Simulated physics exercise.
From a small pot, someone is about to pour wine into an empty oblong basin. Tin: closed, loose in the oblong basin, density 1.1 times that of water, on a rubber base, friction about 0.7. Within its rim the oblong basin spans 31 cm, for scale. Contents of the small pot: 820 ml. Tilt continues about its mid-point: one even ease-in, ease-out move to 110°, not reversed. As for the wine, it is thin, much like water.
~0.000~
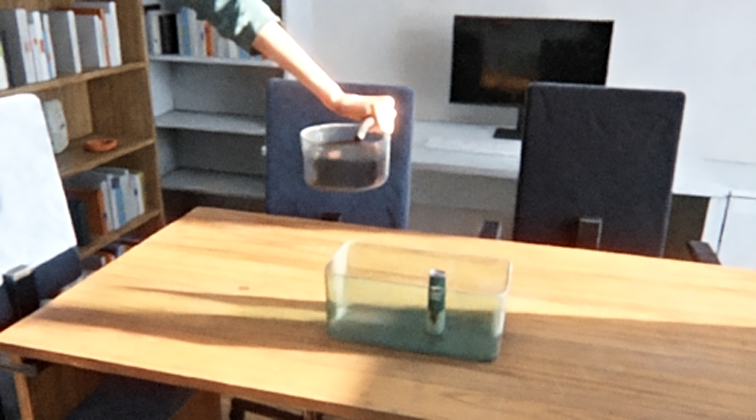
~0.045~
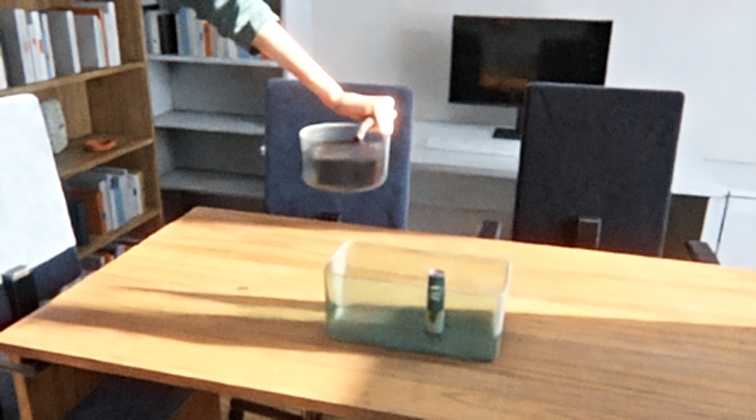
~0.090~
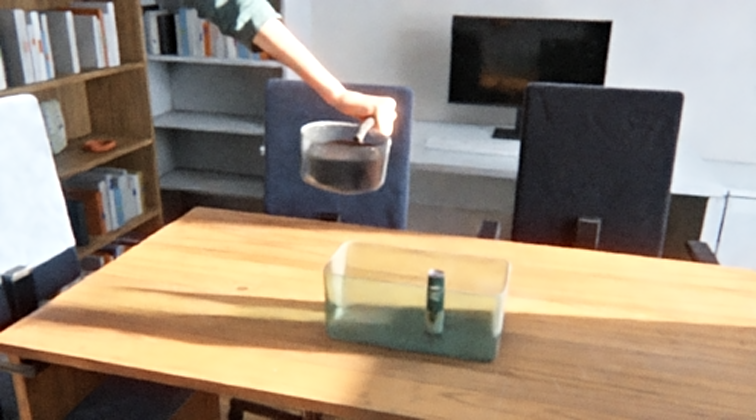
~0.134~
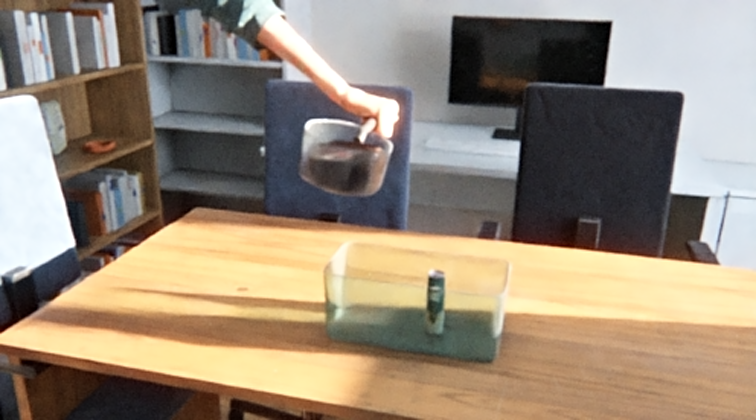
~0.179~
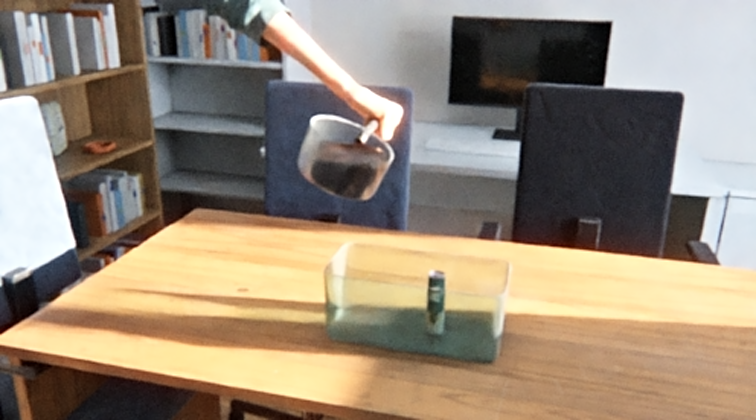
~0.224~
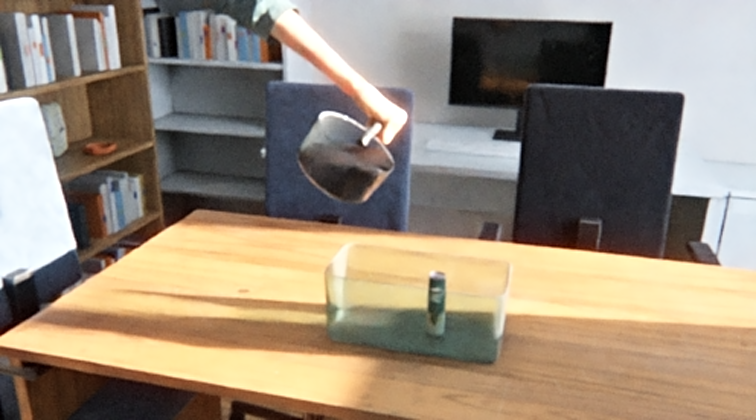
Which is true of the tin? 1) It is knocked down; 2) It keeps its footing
1, it is knocked down.
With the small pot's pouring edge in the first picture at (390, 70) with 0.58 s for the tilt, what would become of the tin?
Then it stays on its base.
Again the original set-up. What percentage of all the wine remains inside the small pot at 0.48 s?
Near 26 in a hundred.
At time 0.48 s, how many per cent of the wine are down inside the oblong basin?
Roughly 16 per cent.
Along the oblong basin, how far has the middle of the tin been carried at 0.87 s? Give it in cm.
Close to 2 cm.
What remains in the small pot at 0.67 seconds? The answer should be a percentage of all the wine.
About 5 percent.
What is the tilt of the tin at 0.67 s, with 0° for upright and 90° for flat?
5°.
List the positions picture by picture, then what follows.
In the first frame, tilt 0°; pouring edge (388, 139); surface from (307, 147) to (386, 154); the oblong basin's rim runs from (335, 257) to (508, 278); the tin's top is at (438, 276).
In the second frame, tilt 2°; pouring edge (387, 141); surface from (306, 147) to (386, 154).
In the third frame, tilt 6°; pouring edge (388, 145); surface from (306, 146) to (386, 155).
In the fourth frame, tilt 14°; pouring edge (390, 151); surface from (306, 146) to (387, 157).
In the fifth frame, tilt 24°; pouring edge (391, 160); surface from (306, 146) to (389, 159).
In the sixth frame, tilt 36°; pouring edge (390, 171); surface from (304, 145) to (390, 164); 1 per cent is over the edge.
Then, 0.48 s in, the tilt is 102° and 26 per cent is still to pour; the tin stands where it began.
Then, 0.67 s in, the tilt is 110° and 5 per cent is still to pour; the tin leans 7°.
Then, 0.87 s in, the tilt is 110° and 0 per cent is still to pour; the tin stands 2 cm from where it began.
Then, 1.08 s in, the tilt is 110° and 0 per cent is still to pour; the tin leans 21°.
Finally, the tin lies on its side.
